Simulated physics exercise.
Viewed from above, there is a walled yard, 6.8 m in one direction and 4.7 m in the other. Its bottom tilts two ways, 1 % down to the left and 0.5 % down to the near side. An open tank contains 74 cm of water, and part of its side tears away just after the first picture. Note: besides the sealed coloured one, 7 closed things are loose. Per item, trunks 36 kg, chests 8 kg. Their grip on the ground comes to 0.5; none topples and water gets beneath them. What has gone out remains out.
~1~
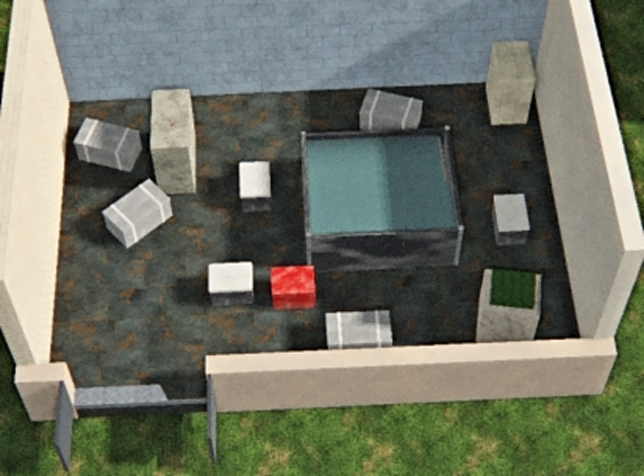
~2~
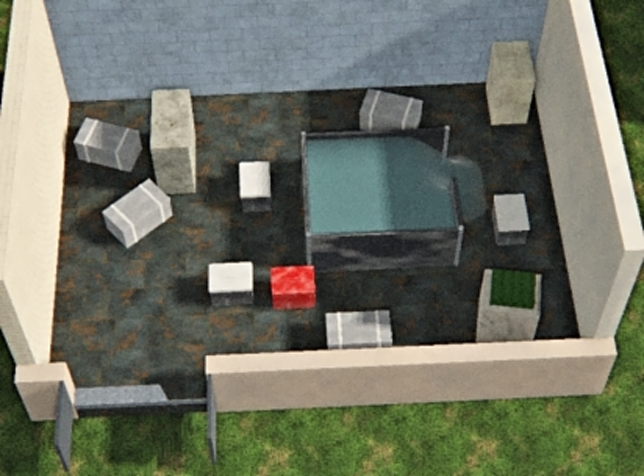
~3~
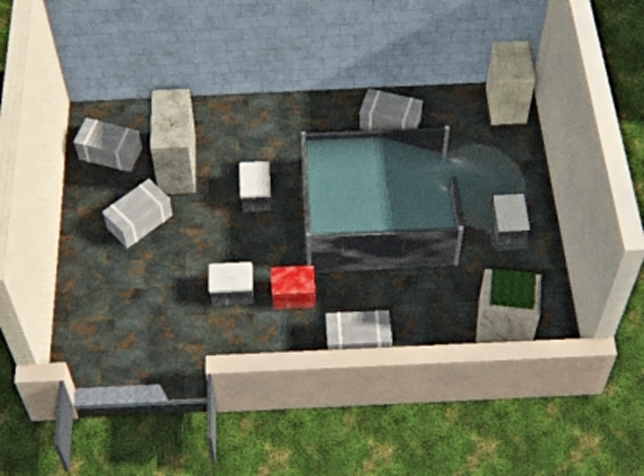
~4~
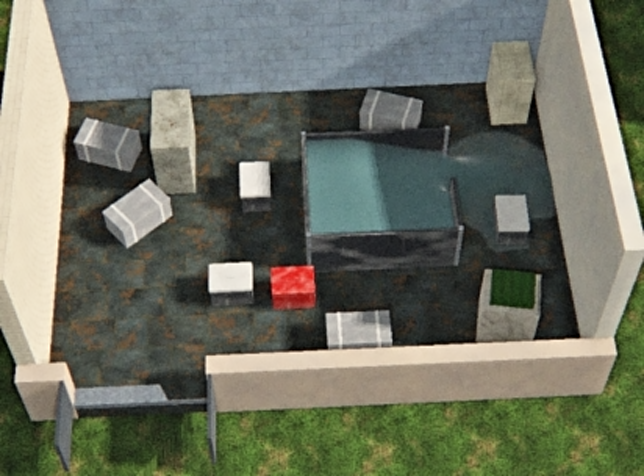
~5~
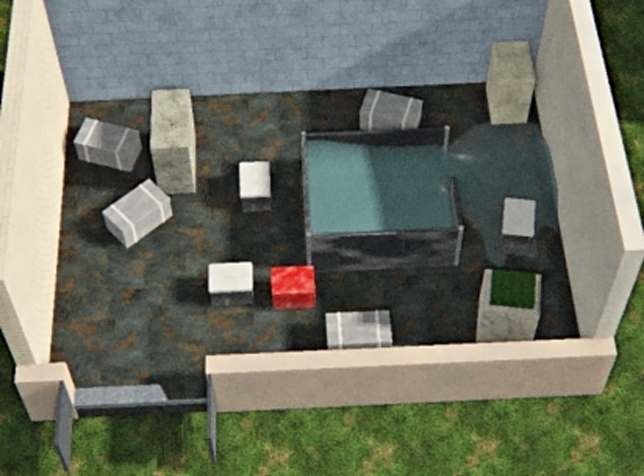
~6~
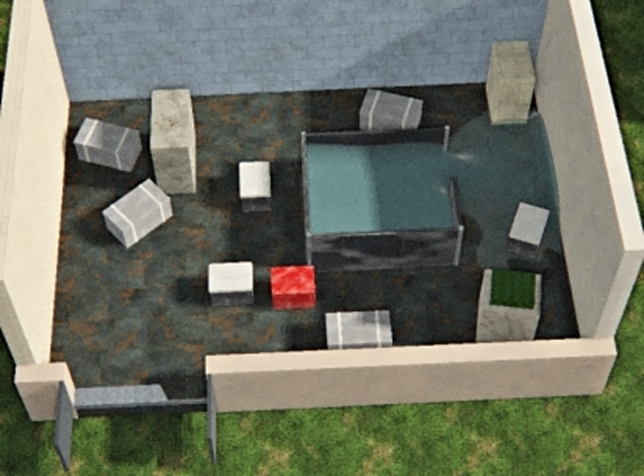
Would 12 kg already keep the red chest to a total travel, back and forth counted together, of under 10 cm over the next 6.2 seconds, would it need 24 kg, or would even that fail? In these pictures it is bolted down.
Most likely both picks fail.
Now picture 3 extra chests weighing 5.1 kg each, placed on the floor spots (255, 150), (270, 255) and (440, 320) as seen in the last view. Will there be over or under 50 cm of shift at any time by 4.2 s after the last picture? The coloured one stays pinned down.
Taking them one by one: Above the mark; below the mark; above the mark.
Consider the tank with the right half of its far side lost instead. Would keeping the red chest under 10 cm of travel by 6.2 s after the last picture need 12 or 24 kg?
In that case just the heavier mass works.
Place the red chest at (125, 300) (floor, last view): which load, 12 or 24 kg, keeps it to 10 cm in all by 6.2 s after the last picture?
Lab note - result: Heavier mass required.
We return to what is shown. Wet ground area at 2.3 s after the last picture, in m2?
About 15 m2 is covered.
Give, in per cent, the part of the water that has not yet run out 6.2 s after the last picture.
I'd say some 100 percent hasn't gone yet.
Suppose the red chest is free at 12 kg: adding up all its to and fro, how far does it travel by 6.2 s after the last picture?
Total path: Roughly 150 cm.
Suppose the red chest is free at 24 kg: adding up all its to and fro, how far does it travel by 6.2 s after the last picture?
About 40 cm.
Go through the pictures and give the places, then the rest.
The first frame shows the red chest at (293, 280) rests on the ground; water covers 3.1 m2; 0 of 8 have shifted.
The second frame shows the red chest at (293, 280) rests on the ground; water covers 3.6 m2; 0 of 8 have shifted.
The third frame shows the red chest at (293, 280) rests on the ground; 4.3 m2 under water; 0 of 8 have shifted.
The fourth frame shows the red chest at (293, 280) rests on the ground; 5.2 m2 under water; 0 of 8 have shifted.
The fifth frame shows the red chest at (293, 280) rests on the ground; 5.7 m2 under water; 1 of 8 have shifted.
The sixth frame shows the red chest at (293, 280), on the bottom; 6.1 m2 under water; 1 of 8 have shifted.
Then, 0.6 s after the last picture the red chest would be 0 cm from its start with 12 kg and 0 cm from its start with 24 kg; 0 cm of water round it then.
Then, 2.3 s after the last picture the red chest would be 0 cm from its start with 12 kg and 0 cm from its start with 24 kg; 1 cm of water round it then.
Then, 4.2 s after the last picture the red chest would be 59 cm from its start with 12 kg and 16 cm from its start with 24 kg; 6 cm of water round it then.
Then, 6.2 s after the last picture the red chest would be 153 cm from its start with 12 kg and 43 cm from its start with 24 kg; 5 cm of water round it then.
